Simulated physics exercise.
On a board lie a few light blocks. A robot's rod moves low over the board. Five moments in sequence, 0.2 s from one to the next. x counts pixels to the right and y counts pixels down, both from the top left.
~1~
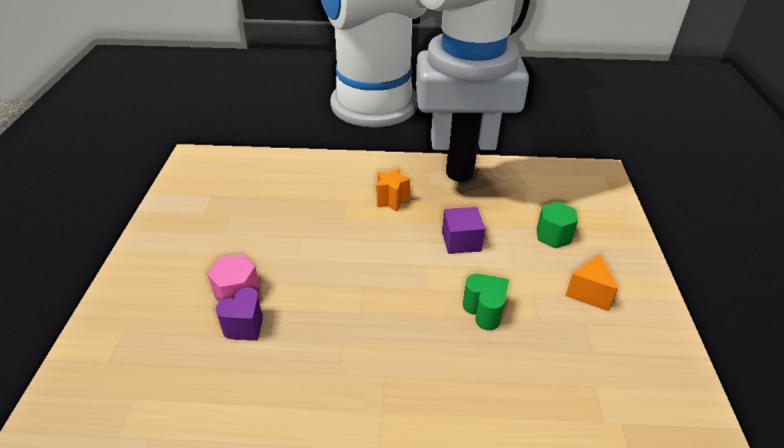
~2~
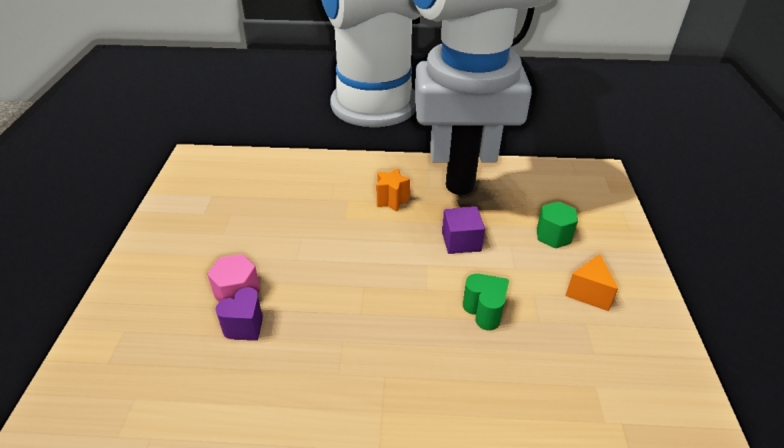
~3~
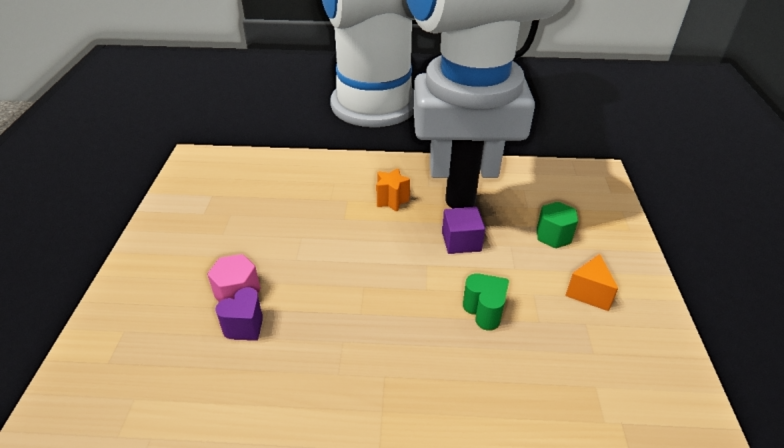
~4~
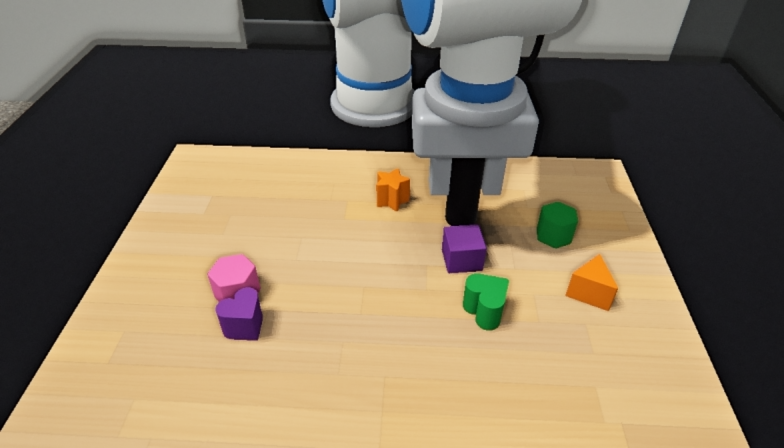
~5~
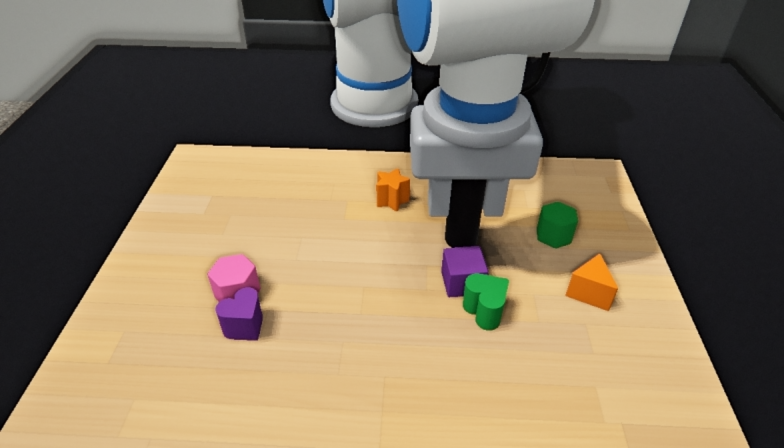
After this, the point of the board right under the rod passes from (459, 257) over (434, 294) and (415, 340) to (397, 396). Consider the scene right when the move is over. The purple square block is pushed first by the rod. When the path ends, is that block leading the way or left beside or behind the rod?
Slipped off.
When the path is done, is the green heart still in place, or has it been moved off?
Somewhere new.
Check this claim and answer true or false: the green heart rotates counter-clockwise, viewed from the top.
This is true.
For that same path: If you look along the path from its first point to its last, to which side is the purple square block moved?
It gets pushed left.
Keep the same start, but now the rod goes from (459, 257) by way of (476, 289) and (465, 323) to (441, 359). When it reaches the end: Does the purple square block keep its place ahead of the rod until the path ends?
Yes, I think so.
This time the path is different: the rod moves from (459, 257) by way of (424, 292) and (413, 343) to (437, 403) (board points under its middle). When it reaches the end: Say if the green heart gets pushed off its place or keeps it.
It is shoved along.
On the path given first. One third of the way, rod (435, 278); purple square block (454, 300), turned 35° anticlockwise; green heart (498, 311), turned 55° anticlockwise.
Two thirds of the way, rod (416, 324); purple square block (460, 338), turned 95° anticlockwise; green heart (501, 320), turned 85° anticlockwise.
At the end, rod (398, 379); purple square block (460, 345), turned 120° anticlockwise; green heart (501, 320), turned 85° anticlockwise.
